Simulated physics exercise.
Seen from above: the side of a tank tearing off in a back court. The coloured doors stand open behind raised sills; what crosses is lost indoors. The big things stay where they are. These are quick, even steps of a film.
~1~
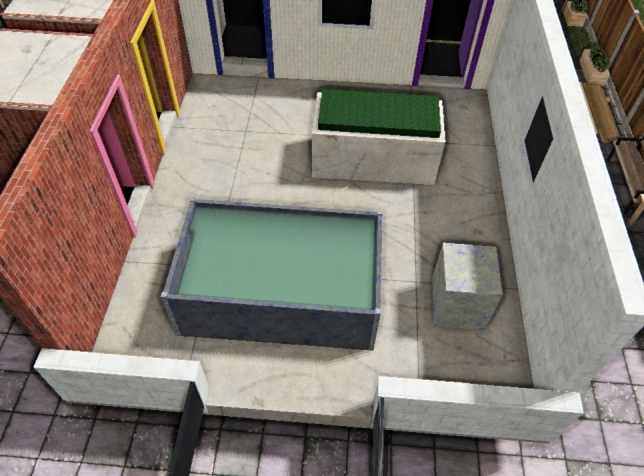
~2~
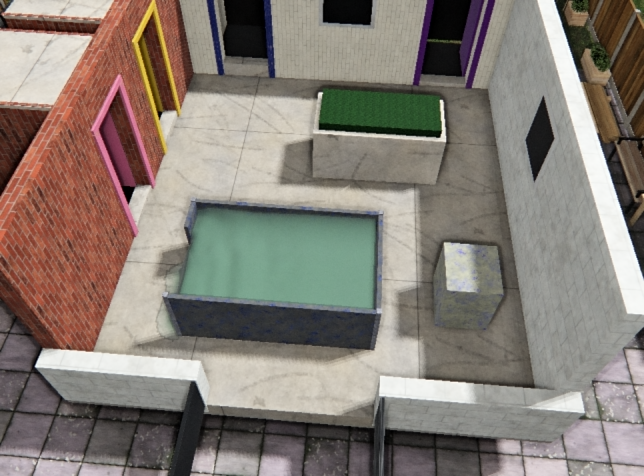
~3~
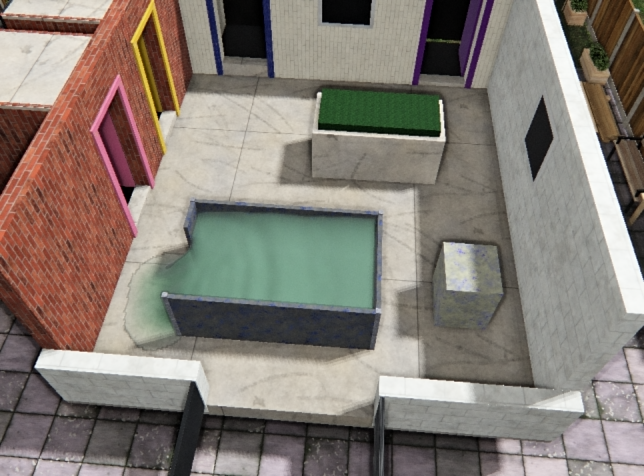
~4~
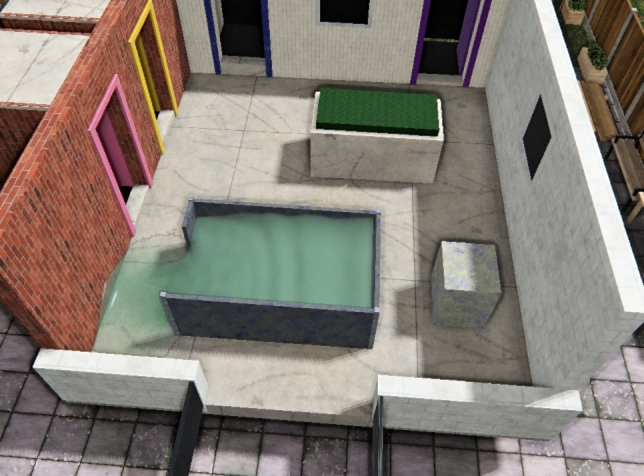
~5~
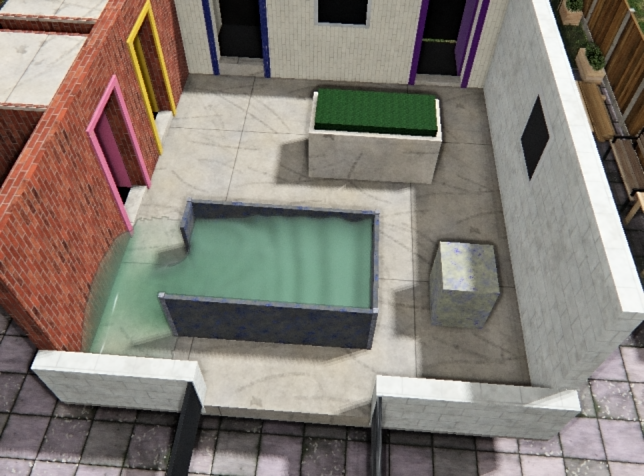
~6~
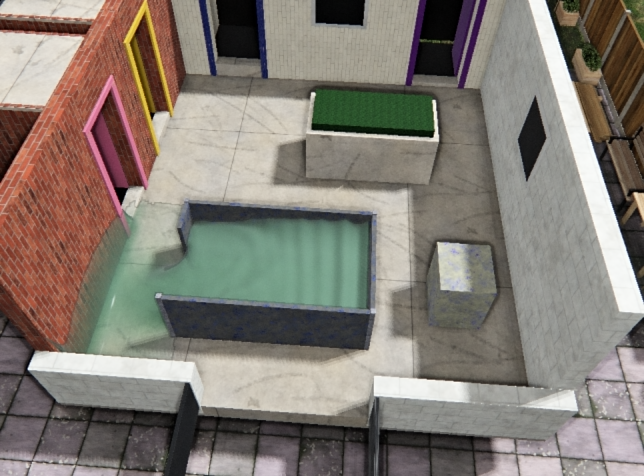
Green water lies in a dark, blue-grey tank in a walled court seen from above, with a red brick wall and pink- and yellow-edged doorways at left. A white planter topped with green stands behind it, and a mottled grey block sits at right. The tank's left side opens, and water pours out leftward, reaches the bricks and spreads along their base, rippling inside the tank as the camera drifts very slightly.
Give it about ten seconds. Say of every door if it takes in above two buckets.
The purple door takes more than that; the blue door stays under that; the pink door takes more than that; the yellow door stays under that.
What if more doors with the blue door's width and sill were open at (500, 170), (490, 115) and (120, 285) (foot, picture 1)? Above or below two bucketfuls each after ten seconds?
One after the other: Lets less in, stays under, takes more.
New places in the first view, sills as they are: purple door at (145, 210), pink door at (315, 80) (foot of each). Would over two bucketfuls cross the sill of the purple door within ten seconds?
Purple is over.
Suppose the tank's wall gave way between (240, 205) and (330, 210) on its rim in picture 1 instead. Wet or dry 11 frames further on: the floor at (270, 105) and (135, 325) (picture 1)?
In turn: Flooded, clear.
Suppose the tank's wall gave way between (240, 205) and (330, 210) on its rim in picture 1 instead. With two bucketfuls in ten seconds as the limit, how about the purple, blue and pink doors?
The purple door passes that mark; the blue door passes that mark; the pink door holds.
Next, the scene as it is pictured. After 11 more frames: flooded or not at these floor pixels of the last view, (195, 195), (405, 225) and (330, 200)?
As listed: Under water, free of water, not flooded.
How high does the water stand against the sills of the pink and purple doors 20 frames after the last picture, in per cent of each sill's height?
Roughly 150 per cent, then 0 per cent.
A moment on, water covers 20 % of the floor; the purple door not reached, the blue door not reached, the pink door under two buckets in, the yellow door wet at the sill, nothing in.
Next, water covers 45 % of the floor; the purple door not reached, the blue door wet at the sill, nothing in, the pink door over two buckets in, the yellow door wet at the sill, nothing in.
Then, water covers 60 % of the floor; the purple door not reached, the blue door wet at the sill, nothing in, the pink door over two buckets in, the yellow door wet at the sill, nothing in.
Later, water covers 90 % of the floor; the purple door under two buckets in, the blue door wet at the sill, nothing in, the pink door over two buckets in, the yellow door wet at the sill, nothing in.
In the end, water covers 95 % of the floor; the purple door far over two buckets in, the blue door wet at the sill, nothing in, the pink door over two buckets in, the yellow door wet at the sill, nothing in.
